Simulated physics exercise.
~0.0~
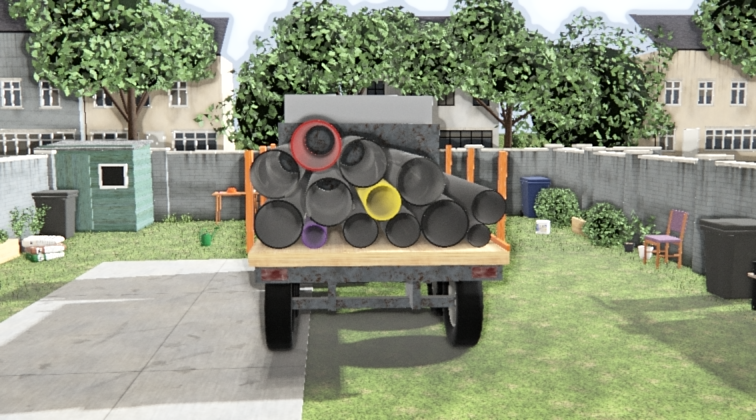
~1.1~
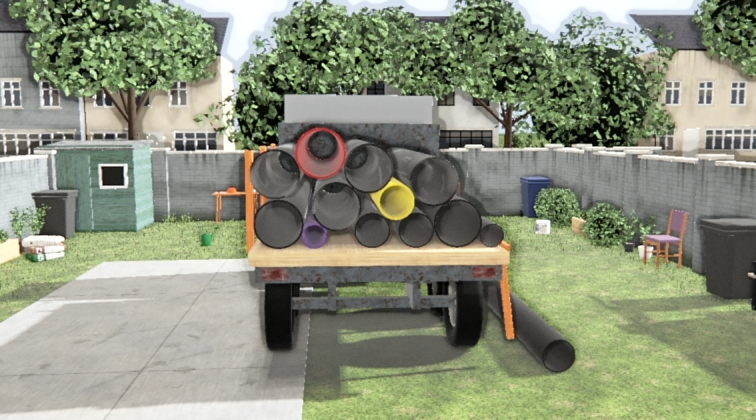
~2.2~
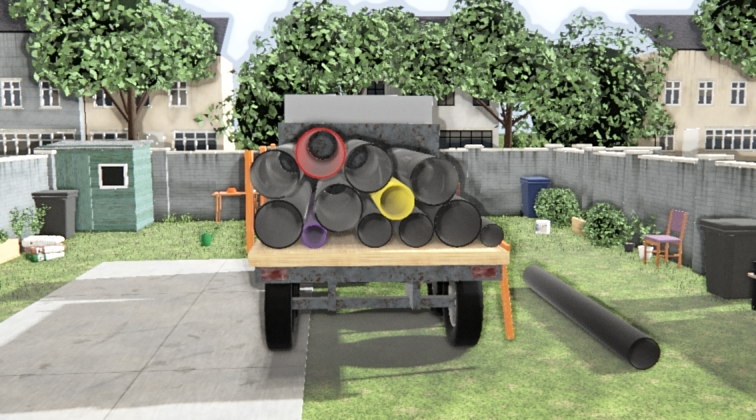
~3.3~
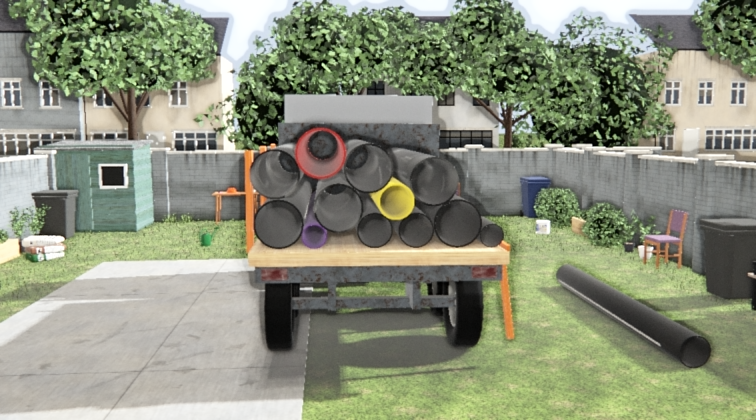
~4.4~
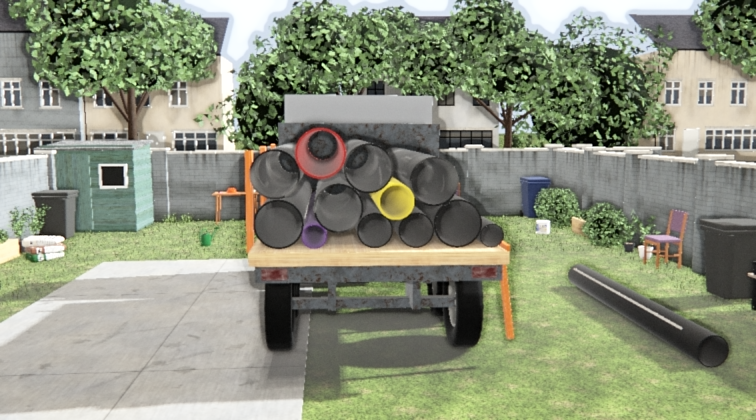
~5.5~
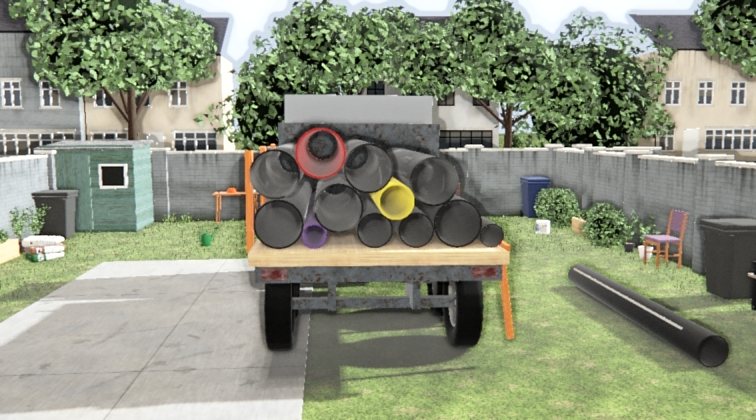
A flatbed's right posts drop and one dark pipe rolls onto the grass and stops.
